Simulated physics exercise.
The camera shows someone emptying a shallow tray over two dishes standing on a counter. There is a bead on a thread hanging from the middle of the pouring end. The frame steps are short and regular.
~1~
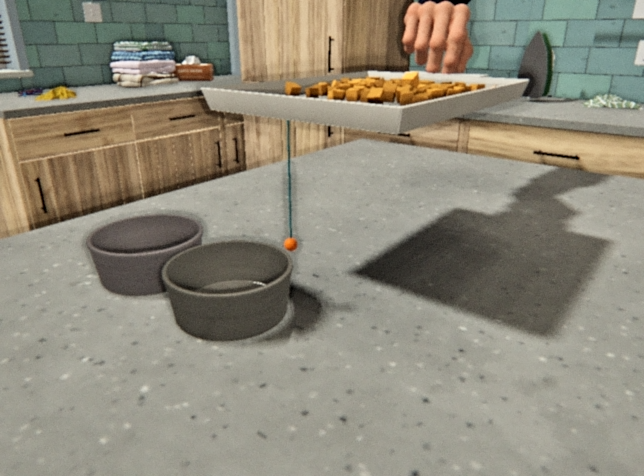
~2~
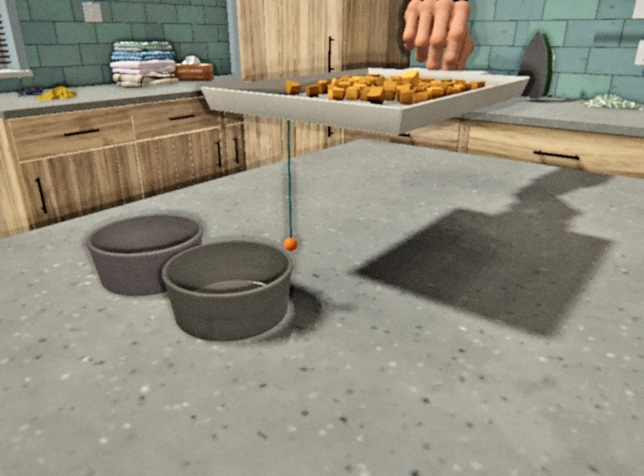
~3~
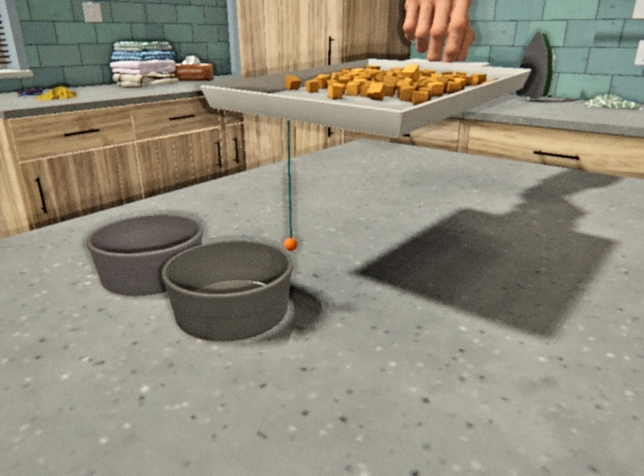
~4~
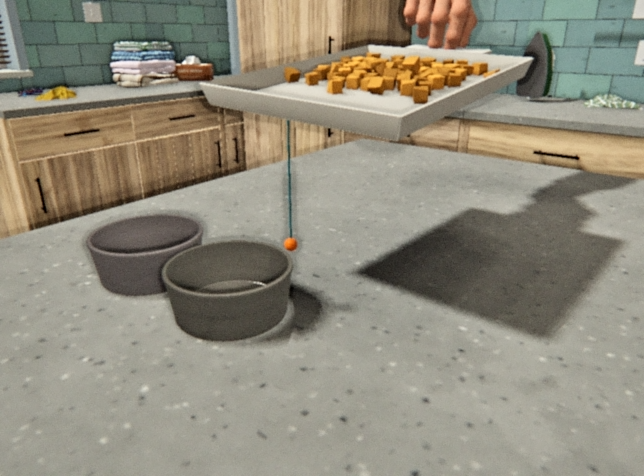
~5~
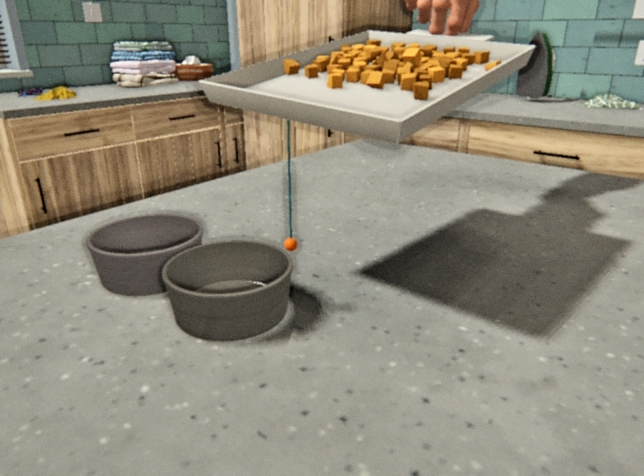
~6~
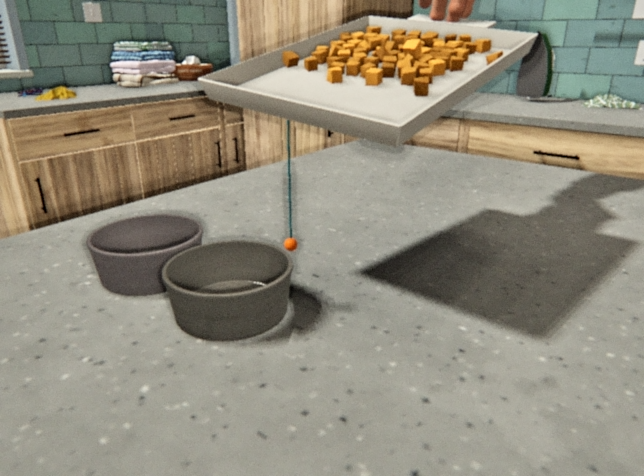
In this clip, a hand at the back of a shallow tray of orange-brown croutons gradually tilts it toward the viewer, its right front corner dipping slightly, above a counter with two dark dishes, while a hanging orange bead stays still.
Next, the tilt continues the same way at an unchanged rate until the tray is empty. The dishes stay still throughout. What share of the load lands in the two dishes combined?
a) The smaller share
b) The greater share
Answer: A.
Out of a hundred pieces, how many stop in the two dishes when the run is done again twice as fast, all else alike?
Roughly 0 percent.
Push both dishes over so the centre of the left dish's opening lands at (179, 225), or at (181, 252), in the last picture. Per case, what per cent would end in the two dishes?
The first position comes out at 0 per cent, the other at 30 per cent.
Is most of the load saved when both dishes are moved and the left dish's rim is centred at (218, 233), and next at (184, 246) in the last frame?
At place one the minor share; at place two the minor share.
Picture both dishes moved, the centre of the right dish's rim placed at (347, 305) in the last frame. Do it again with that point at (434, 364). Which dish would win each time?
Taking the places in turn, it's the right side and then the left side.
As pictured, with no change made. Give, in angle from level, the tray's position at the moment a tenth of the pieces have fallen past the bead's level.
That happens at around 65°.
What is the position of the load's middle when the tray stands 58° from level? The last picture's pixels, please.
Its middle sits at about pixel (370, 94).
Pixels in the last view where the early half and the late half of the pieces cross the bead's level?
I'd say around (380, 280) at first, then around (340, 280).
Shortly afterwards, tray tipped steeply; all but a few on the tray; a little in the air.
Next, tray tipped right over; the bulk on the tray; only a few in the right dish; near a quarter outside both.
Some moments later, tray tipped past a quarter turn; a little in the right dish; all but a few outside both.
In the end, tray tipped past a quarter turn; a little in the right dish; none at all in the left dish; all but a few outside both.
